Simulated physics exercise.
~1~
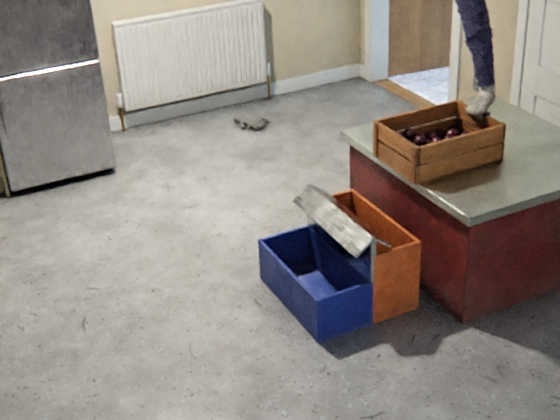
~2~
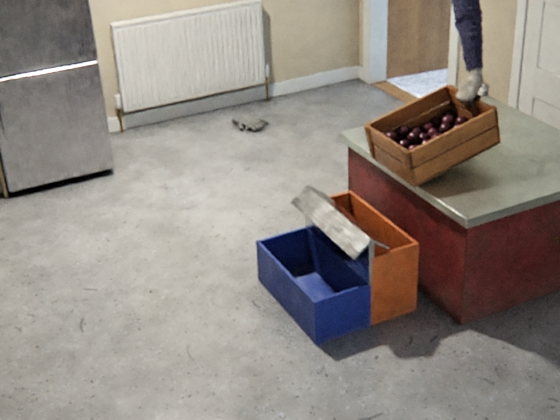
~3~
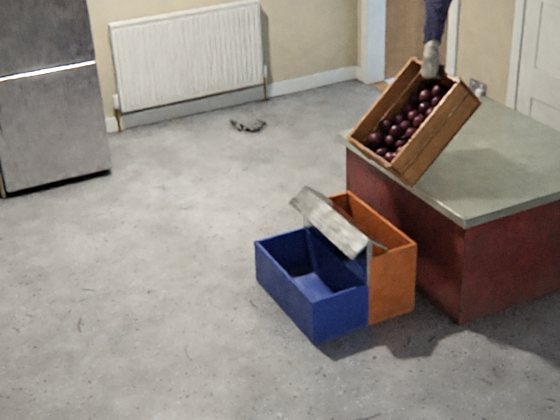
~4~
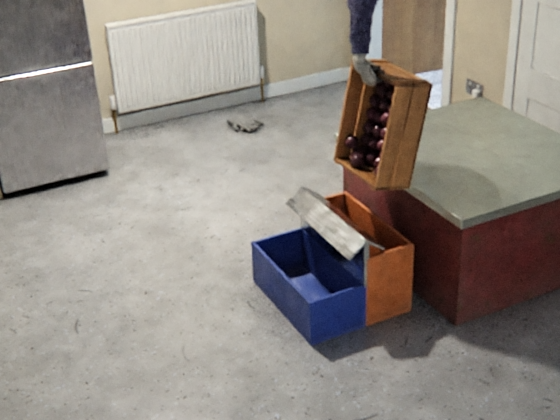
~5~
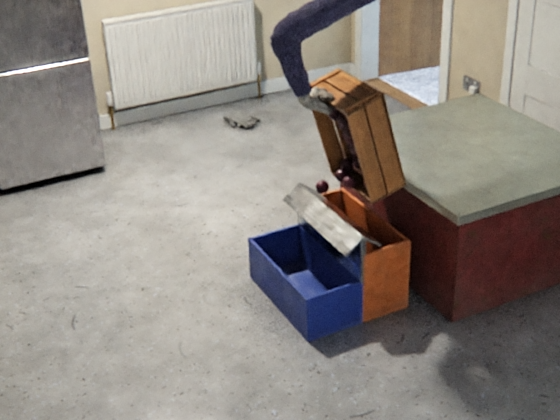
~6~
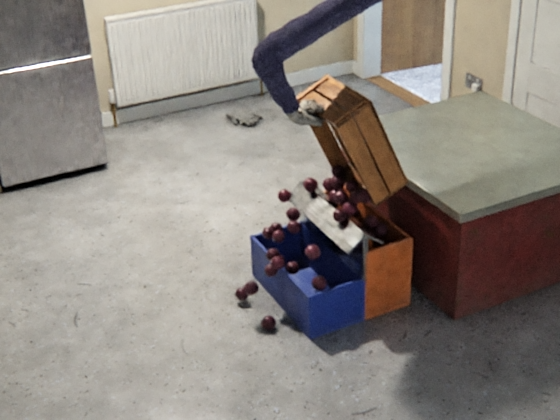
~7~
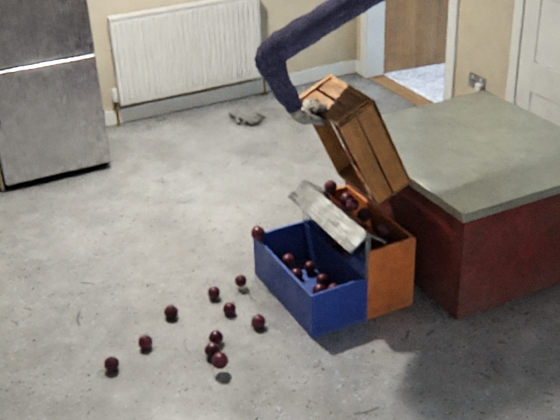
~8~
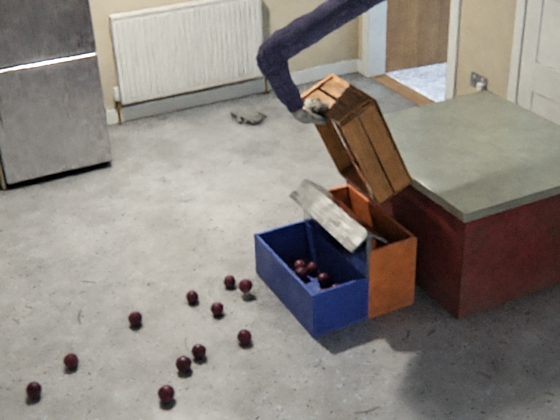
In a kitchen, a gloved hand tips red onions from a crate; some scatter across the floor.
